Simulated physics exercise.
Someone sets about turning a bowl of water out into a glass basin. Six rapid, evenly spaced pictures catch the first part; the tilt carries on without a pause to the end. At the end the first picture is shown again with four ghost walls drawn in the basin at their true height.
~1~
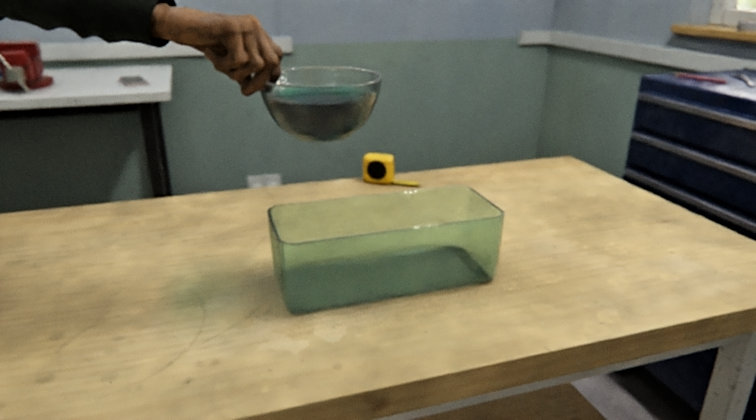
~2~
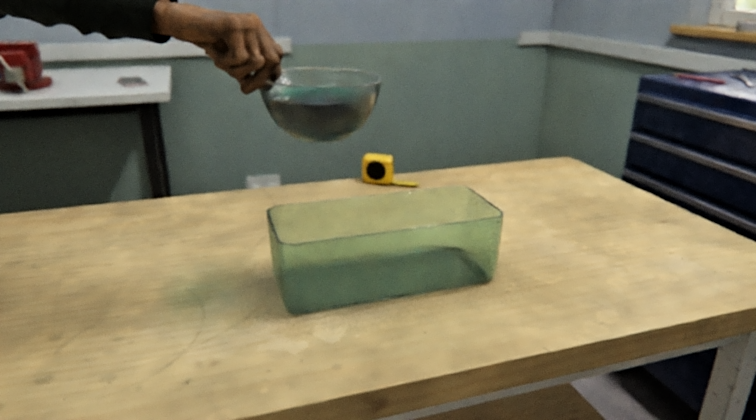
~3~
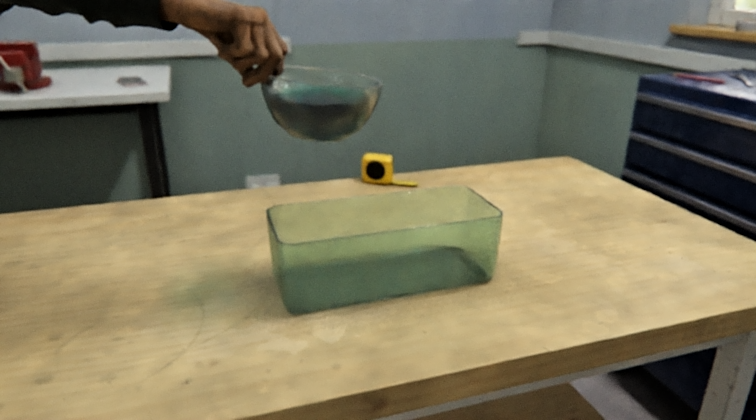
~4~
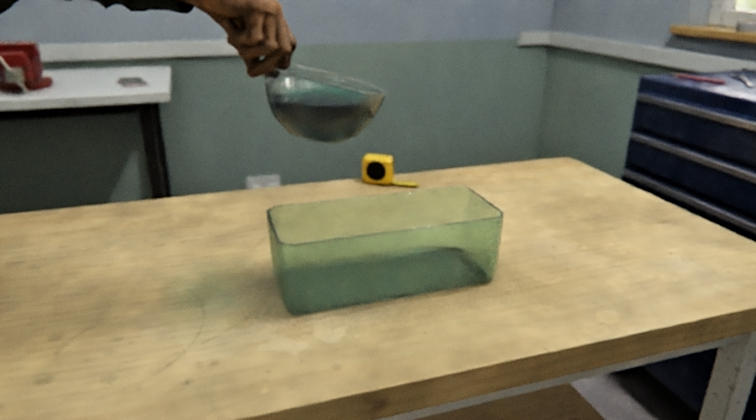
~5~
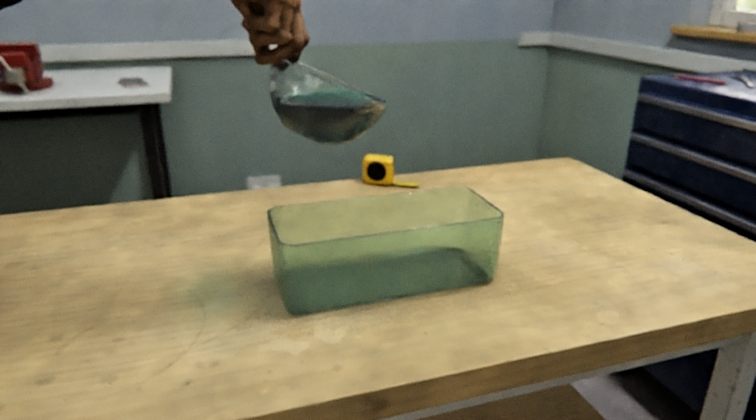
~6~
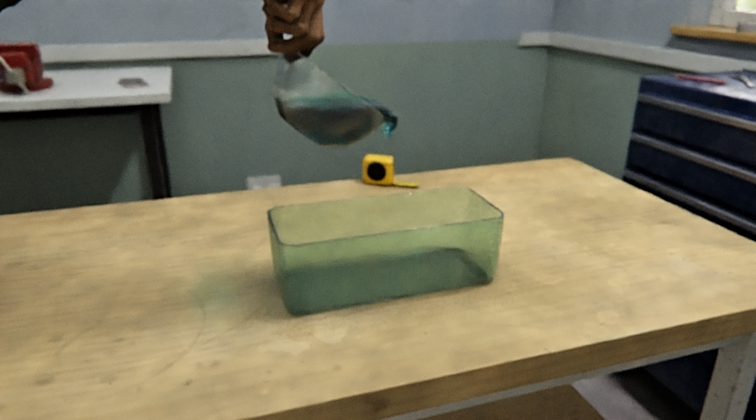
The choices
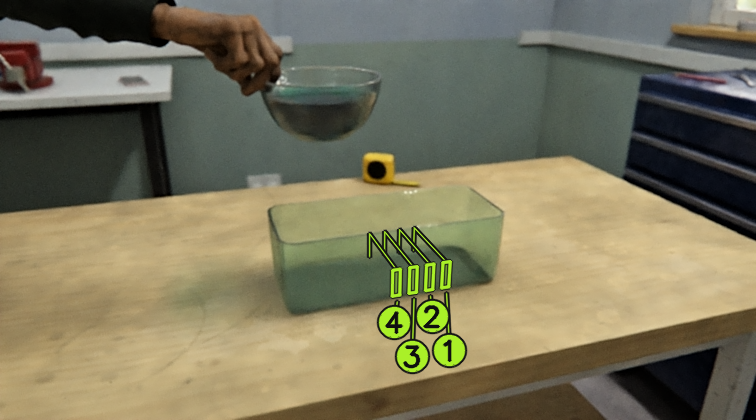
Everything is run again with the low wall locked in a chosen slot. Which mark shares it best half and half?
Best: 2.
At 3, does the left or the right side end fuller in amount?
The right one.
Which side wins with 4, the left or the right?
The right side.
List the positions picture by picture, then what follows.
The first picture shows upright, lip at (376, 73); basin from (285, 312) to (494, 277); nothing has left yet.
The second picture shows upright, lip at (376, 75); nothing has left yet.
The third picture shows tipped about 7°, lip at (378, 80); nothing has left yet.
The fourth picture shows tipped about 15°, lip at (380, 89); nothing has left yet.
The fifth picture shows tipped about 26°, lip at (382, 101); water is over the lip, down to (382, 101).
The sixth picture shows tipped about 38°, lip at (381, 115); water is over the lip, down to (386, 133).
On the marked copy, 1 at (446, 293); 2 at (430, 295); 3 at (414, 298); 4 at (397, 301).
With 1, about 86 % ends left of the wall and 12 % right of it.
With 2, about 51 % ends left of the wall and 48 % right of it.
With 3, about 27 % ends left of the wall and 72 % right of it.
With 4, about 14 % ends left of the wall and 85 % right of it.
